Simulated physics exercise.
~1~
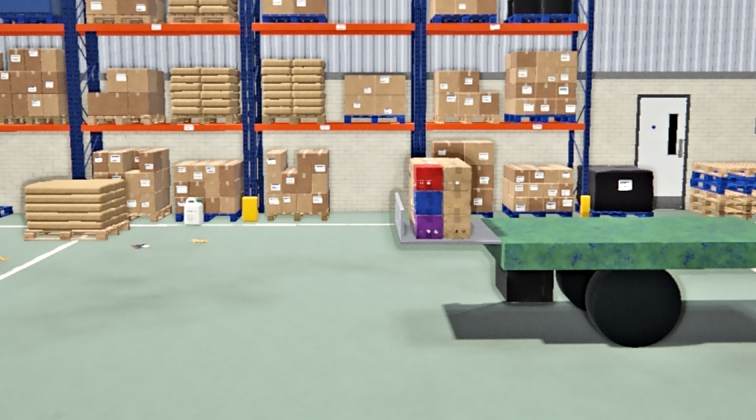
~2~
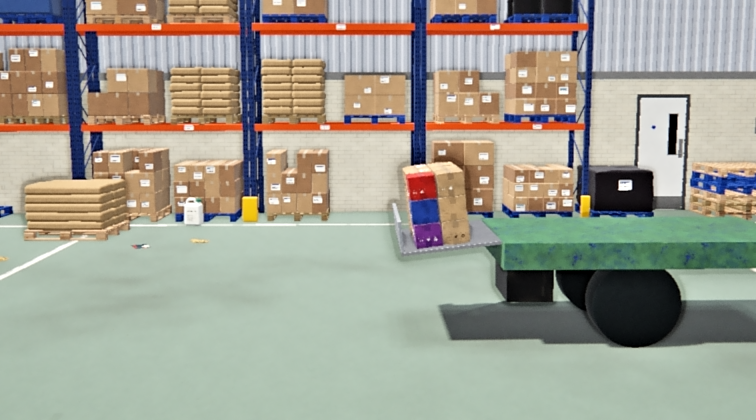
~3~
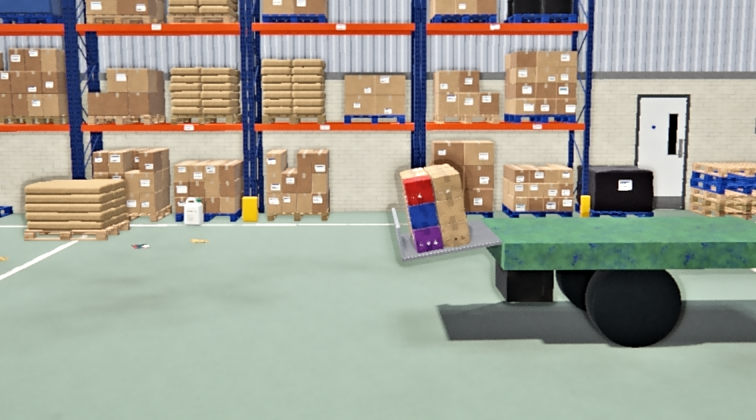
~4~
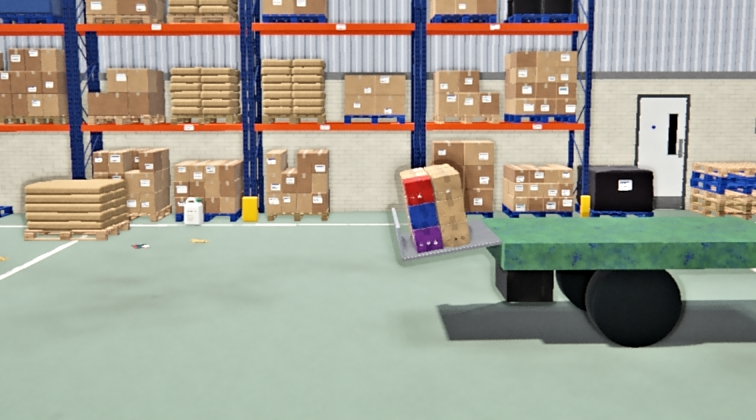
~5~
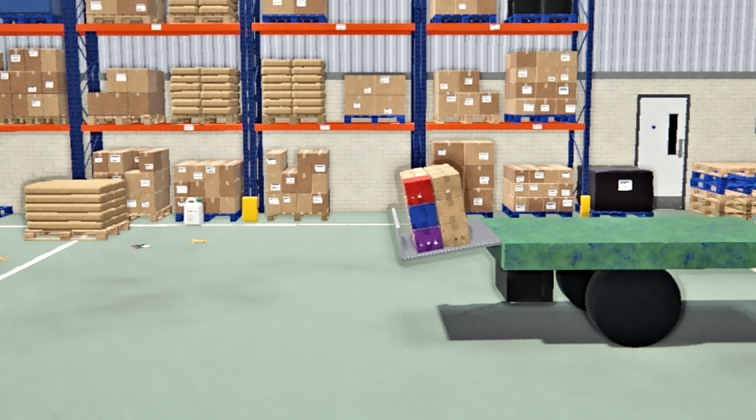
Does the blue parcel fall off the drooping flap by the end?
No, the blue parcel stays on the flap, leaning with the rest of the stack.
Stacked parcels tilt left as the flap beneath them droops, then stay put on it.
